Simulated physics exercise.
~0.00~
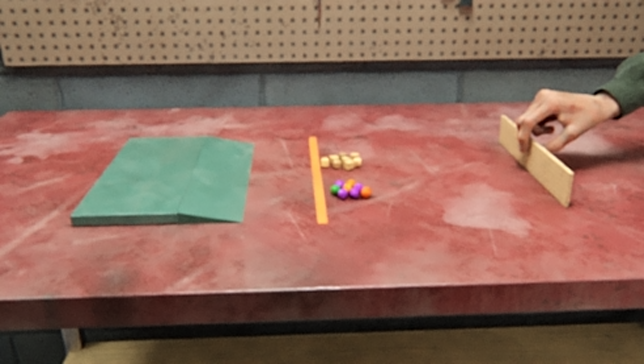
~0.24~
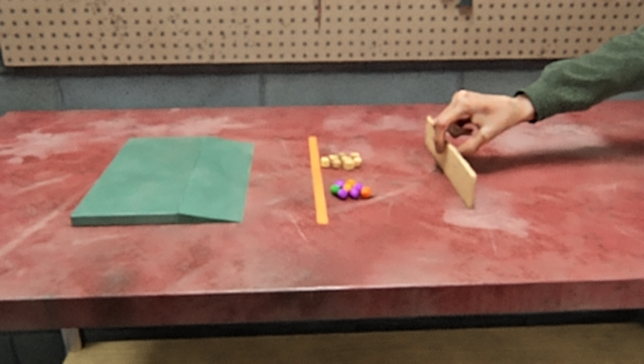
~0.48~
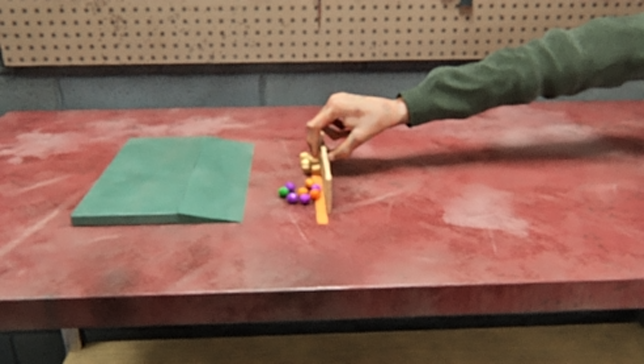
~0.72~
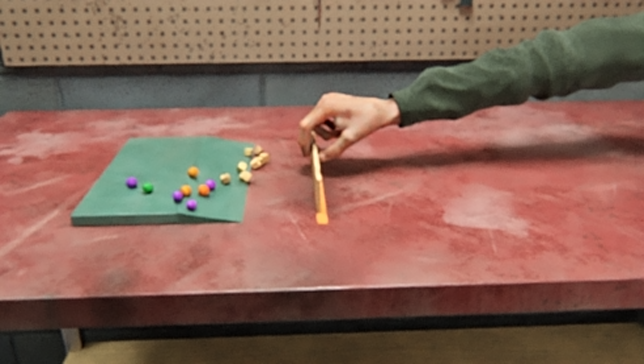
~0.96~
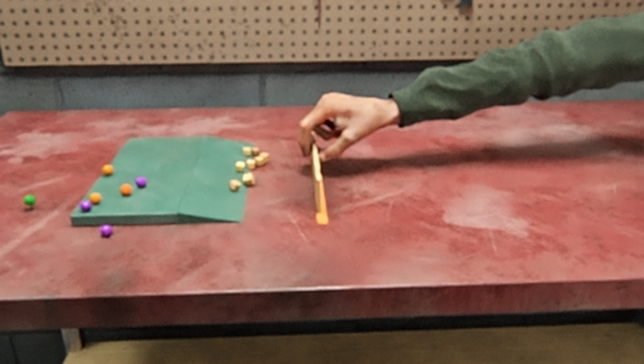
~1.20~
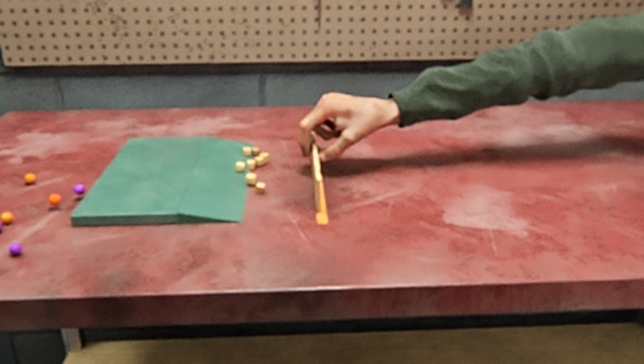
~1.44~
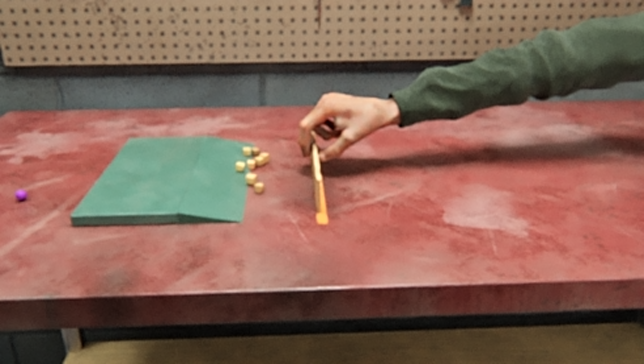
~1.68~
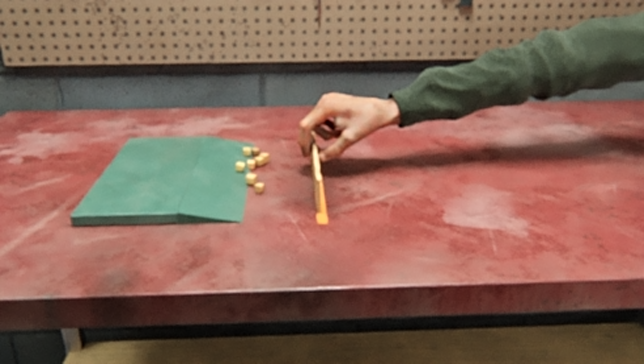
On a worn red tabletop, a hand swept a piece of card left to an orange tape line, pushing two clusters of small pieces; the colorful balls rolled over the green ramp and out of view, while the pale ones stayed near its foot.
